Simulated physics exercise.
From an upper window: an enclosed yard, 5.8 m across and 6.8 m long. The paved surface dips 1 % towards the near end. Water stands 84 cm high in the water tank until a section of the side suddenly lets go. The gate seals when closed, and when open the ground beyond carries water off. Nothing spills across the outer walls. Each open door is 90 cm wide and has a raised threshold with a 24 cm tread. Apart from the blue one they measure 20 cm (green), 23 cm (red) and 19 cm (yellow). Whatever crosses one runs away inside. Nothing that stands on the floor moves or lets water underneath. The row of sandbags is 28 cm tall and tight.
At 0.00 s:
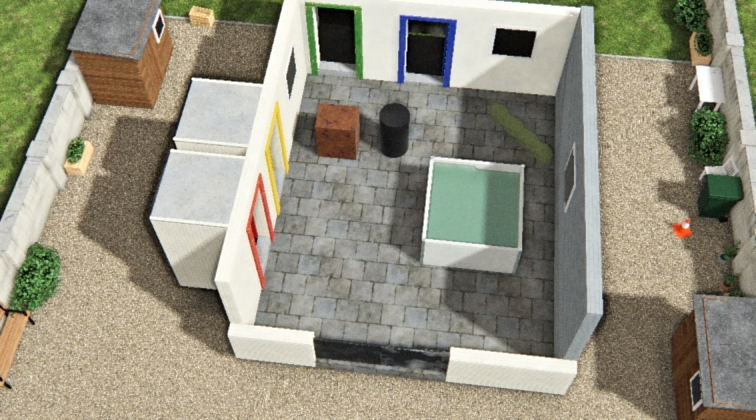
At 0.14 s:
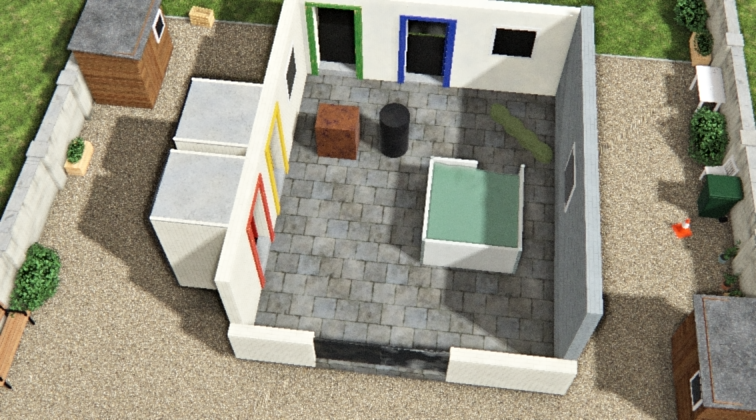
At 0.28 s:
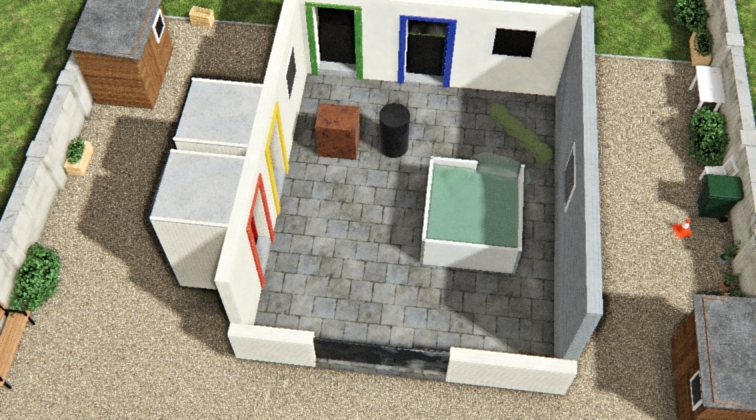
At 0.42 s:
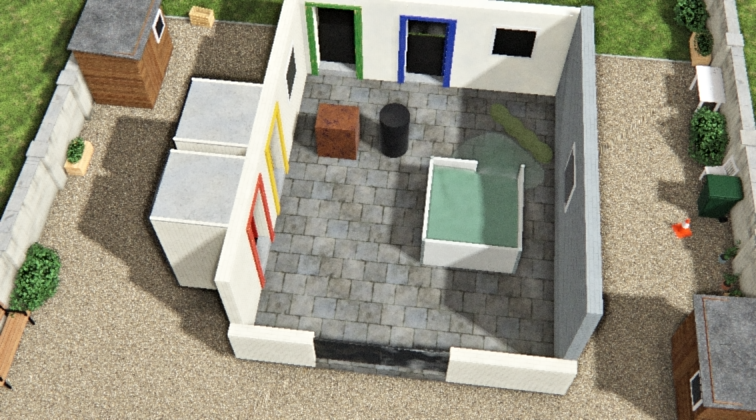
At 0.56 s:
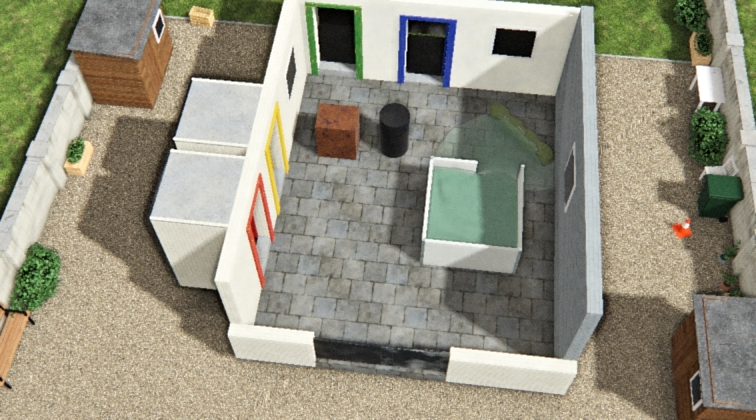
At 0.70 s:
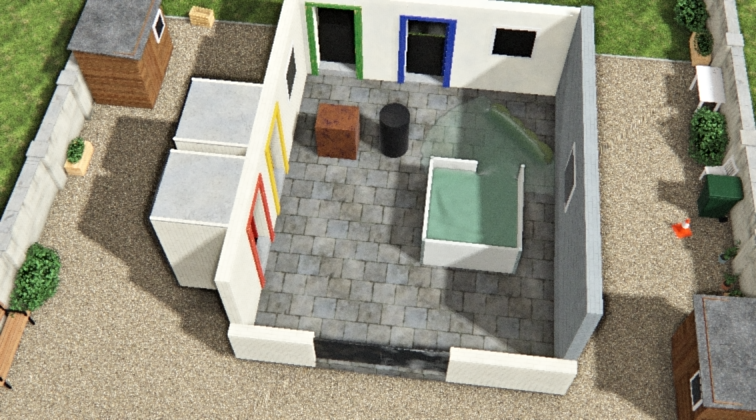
A white-walled tank of green water stands on the grey paving of a roofless, walled yard, seen from high above. Green-framed and blue-framed doorways open in the far wall, red and yellow ones edge the left, and a rusty box, a black barrel and a long green shape lie beyond the tank. Part of the tank's far side opens, and water spreads thinly across the far paving while the view stays still.
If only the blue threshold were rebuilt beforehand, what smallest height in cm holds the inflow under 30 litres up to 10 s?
About 20 cm.
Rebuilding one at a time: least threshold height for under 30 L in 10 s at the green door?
About 15 cm at green.
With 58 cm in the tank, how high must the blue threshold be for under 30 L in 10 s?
Then roughly 12.5 cm.
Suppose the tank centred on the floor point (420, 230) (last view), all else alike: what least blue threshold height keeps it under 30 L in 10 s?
About 24 cm.
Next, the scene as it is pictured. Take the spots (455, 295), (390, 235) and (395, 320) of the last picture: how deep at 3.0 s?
About 0, 0 and 0 cm.
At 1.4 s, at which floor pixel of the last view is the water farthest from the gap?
At about (398, 86).
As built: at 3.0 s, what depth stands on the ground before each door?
In cm: Green 10, blue 15, red 0, yellow 0.
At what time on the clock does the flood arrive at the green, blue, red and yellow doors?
Arrival: Green 1.8 s, blue 1.1 s, red 4.0 s, yellow 3.4 s.
After 1.4 s water covers 25 % of the floor, deepest (49 cm) near (521, 148); 19 cm at the blue door, 5 litres in over its 6 cm threshold.
After 3.0 s water covers 40 % of the floor, deepest (36 cm) near (314, 78); 15 cm at the blue door, 126 litres in over its 6 cm threshold.
After 10.0 s water covers 95 % of the floor, deepest (15 cm) near (344, 131); 9 cm at the blue door, 241 litres in over its 6 cm threshold.
At the blue door as built, the water arrived by 1.1 s and peaked near 21 cm at 2.0 s.
Run again over the same 10 s with other heights there, 52 litres in over 17 cm, 15 litres over 23 cm. The limit of 30 litres is kept from about 20 cm up.
